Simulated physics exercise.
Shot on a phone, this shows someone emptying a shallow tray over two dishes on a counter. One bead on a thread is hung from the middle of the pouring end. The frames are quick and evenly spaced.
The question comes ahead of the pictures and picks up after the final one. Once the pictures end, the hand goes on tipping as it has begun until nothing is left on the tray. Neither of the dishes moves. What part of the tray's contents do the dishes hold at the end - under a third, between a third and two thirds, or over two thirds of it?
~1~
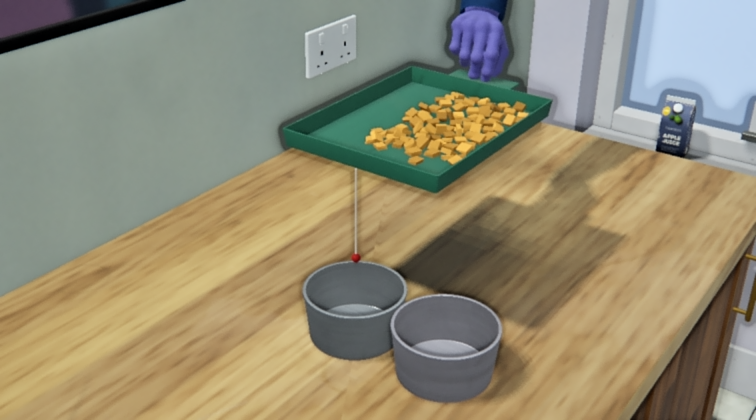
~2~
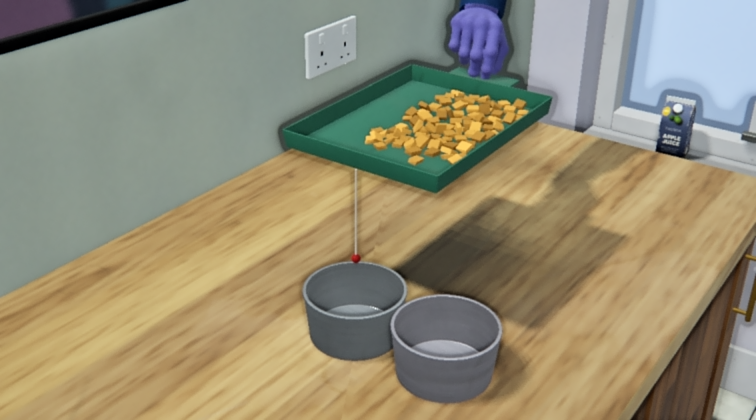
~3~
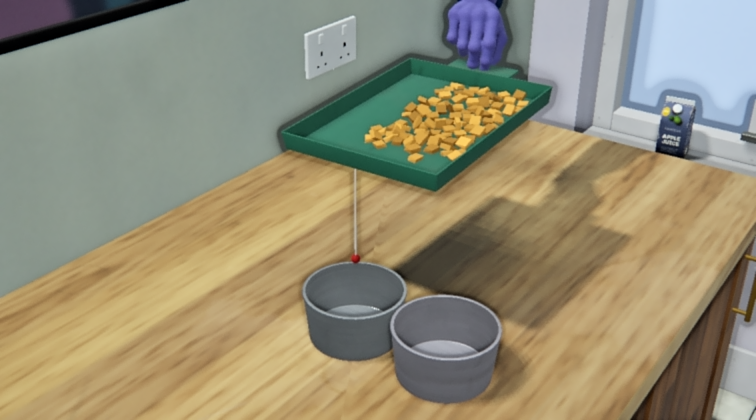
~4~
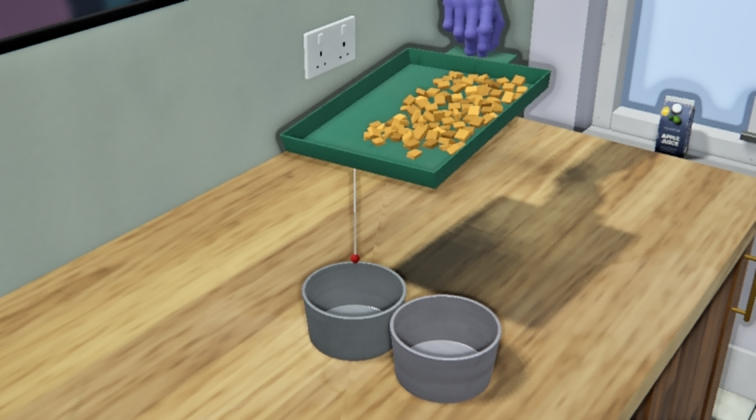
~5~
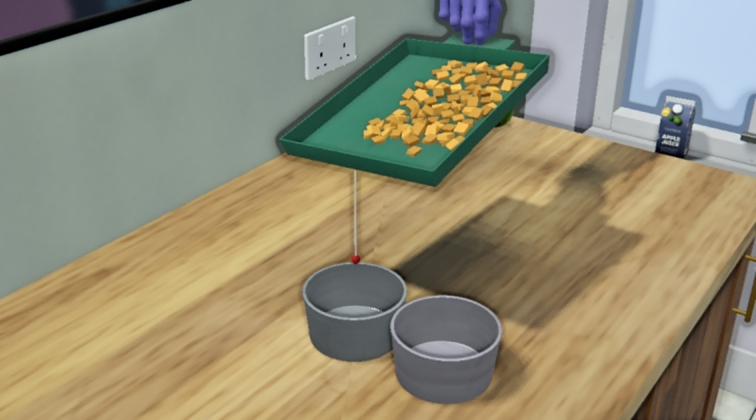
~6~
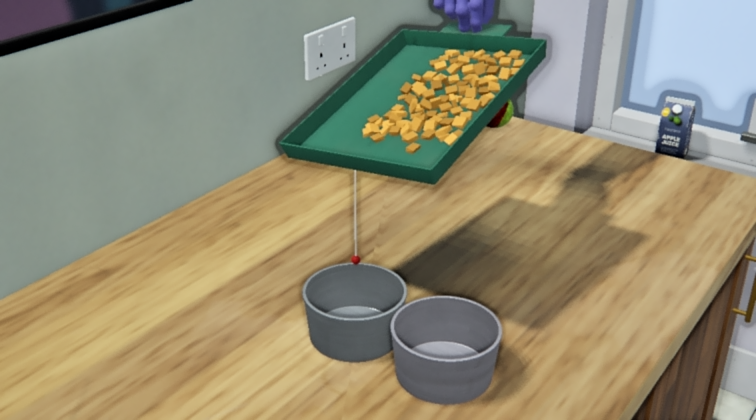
The dishes hold under a third of it.
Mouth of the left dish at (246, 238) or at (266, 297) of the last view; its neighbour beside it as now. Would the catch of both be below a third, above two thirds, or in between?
To begin with: Beyond two thirds; after that: Under a third.
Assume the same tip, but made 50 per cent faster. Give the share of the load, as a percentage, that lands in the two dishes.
I'd put it near 10 per cent.
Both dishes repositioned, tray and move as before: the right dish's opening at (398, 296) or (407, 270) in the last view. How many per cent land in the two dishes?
70, then 50 %.
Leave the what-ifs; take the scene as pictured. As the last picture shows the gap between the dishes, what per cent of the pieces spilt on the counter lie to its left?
Roughly 100 %.
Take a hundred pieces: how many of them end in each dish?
So the left dish keeps 10 per cent, and the right one keeps 0 per cent.
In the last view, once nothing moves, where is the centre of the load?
Once it all stops, the middle lies near (278, 297).
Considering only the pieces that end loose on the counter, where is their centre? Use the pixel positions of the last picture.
Look around pixel (278, 296).
Soon after the last picture, tray tipped steeply; all on the tray.
A little later, tray tipped right over; about two thirds on the tray; about a quarter outside both; a small part in the air.
Later still, tray tipped past a quarter turn; a small part in the left dish; nearly all outside both.
At rest, tray tipped past a quarter turn; none in the right dish; a small part in the left dish; nearly all outside both.
